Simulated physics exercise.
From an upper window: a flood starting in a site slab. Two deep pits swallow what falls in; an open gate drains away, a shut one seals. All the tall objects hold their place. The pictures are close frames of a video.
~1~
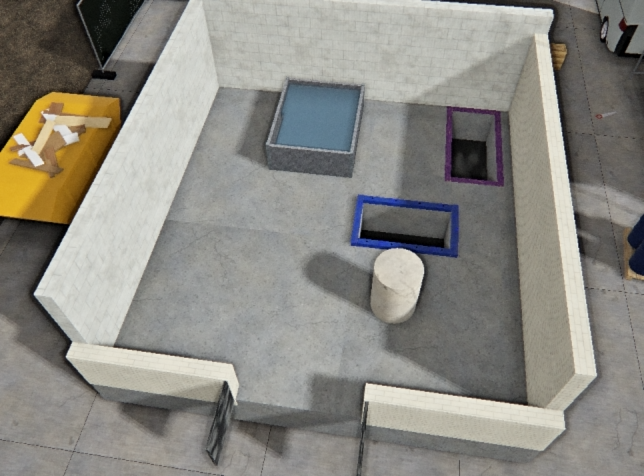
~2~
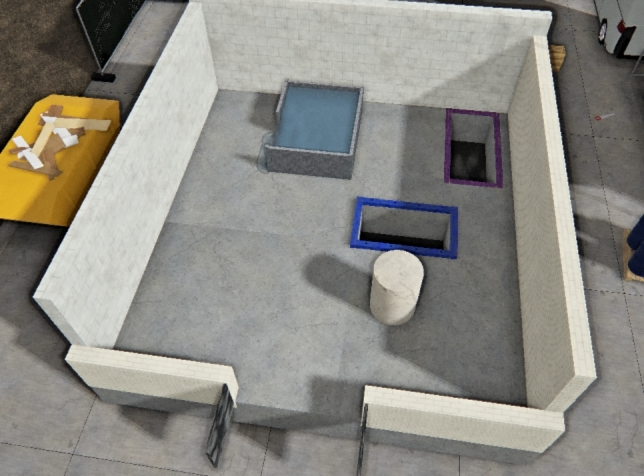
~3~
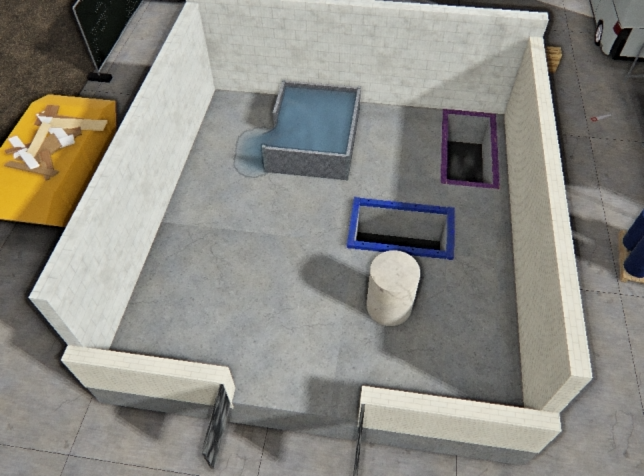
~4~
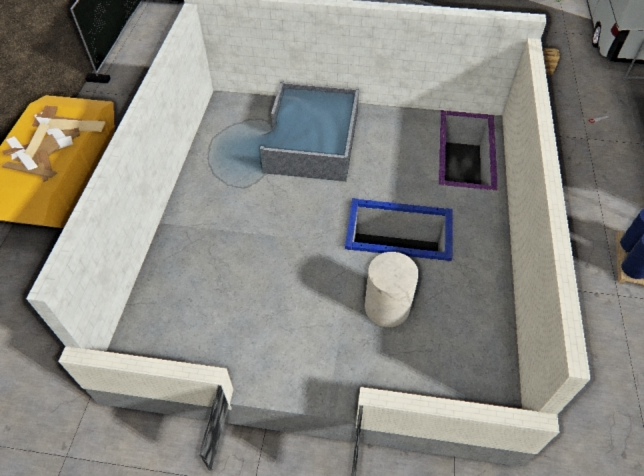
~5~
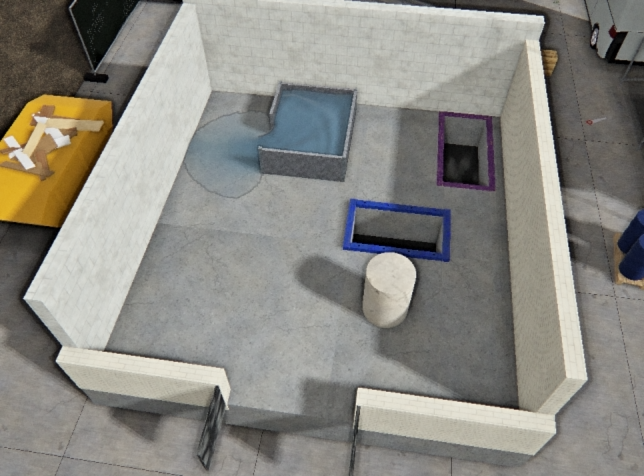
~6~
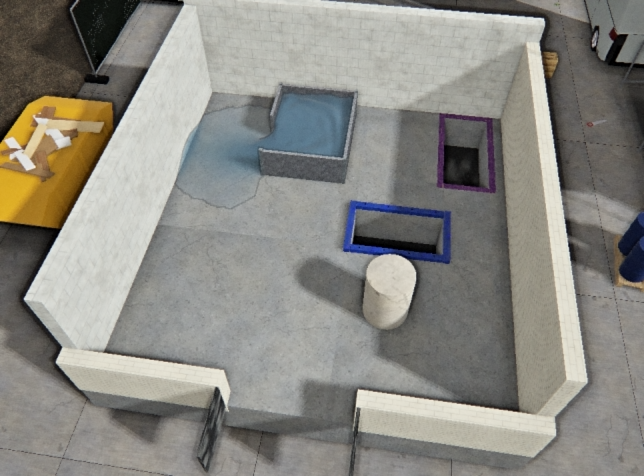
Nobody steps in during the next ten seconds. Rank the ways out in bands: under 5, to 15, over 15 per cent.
In the end: The gate takes between 5 and 15 %; the blue pit takes not even 5 %; the purple pit takes between 5 and 15 %.
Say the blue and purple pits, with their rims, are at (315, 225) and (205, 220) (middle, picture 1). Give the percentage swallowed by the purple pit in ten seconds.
Parts in a hundred: Purple 50.
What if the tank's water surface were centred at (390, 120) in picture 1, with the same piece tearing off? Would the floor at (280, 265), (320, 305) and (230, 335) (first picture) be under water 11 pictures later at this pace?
As listed: Free of water, not flooded, clear.
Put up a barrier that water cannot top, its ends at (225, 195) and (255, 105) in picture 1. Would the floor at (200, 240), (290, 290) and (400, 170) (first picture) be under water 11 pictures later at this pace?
One after the other: Awash, wet, not flooded.
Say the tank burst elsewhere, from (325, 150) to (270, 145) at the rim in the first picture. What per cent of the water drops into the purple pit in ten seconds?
In per cent: Purple 0.
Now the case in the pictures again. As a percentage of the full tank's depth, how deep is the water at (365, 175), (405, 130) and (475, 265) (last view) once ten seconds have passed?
About 0, 2 and 2 per cent.
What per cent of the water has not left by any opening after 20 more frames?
Some 100 per cent.
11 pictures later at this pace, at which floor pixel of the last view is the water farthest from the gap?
Around (110, 339).
A moment on, water covers 15 % of the floor; the gate 0 %, the blue pit 0 %, the purple pit 0 %.
Next, water covers 20 % of the floor; the gate 0 %, the blue pit 0 %, the purple pit 0 %.
Then, water covers 40 % of the floor; the gate 0 %, the blue pit 0 %, the purple pit 0 %.
Later, water covers 55 % of the floor; the gate 3 %, the blue pit 0 %, the purple pit 4 %.
In the end, water covers 70 % of the floor; the gate 7 %, the blue pit 0 %, the purple pit 8 %.
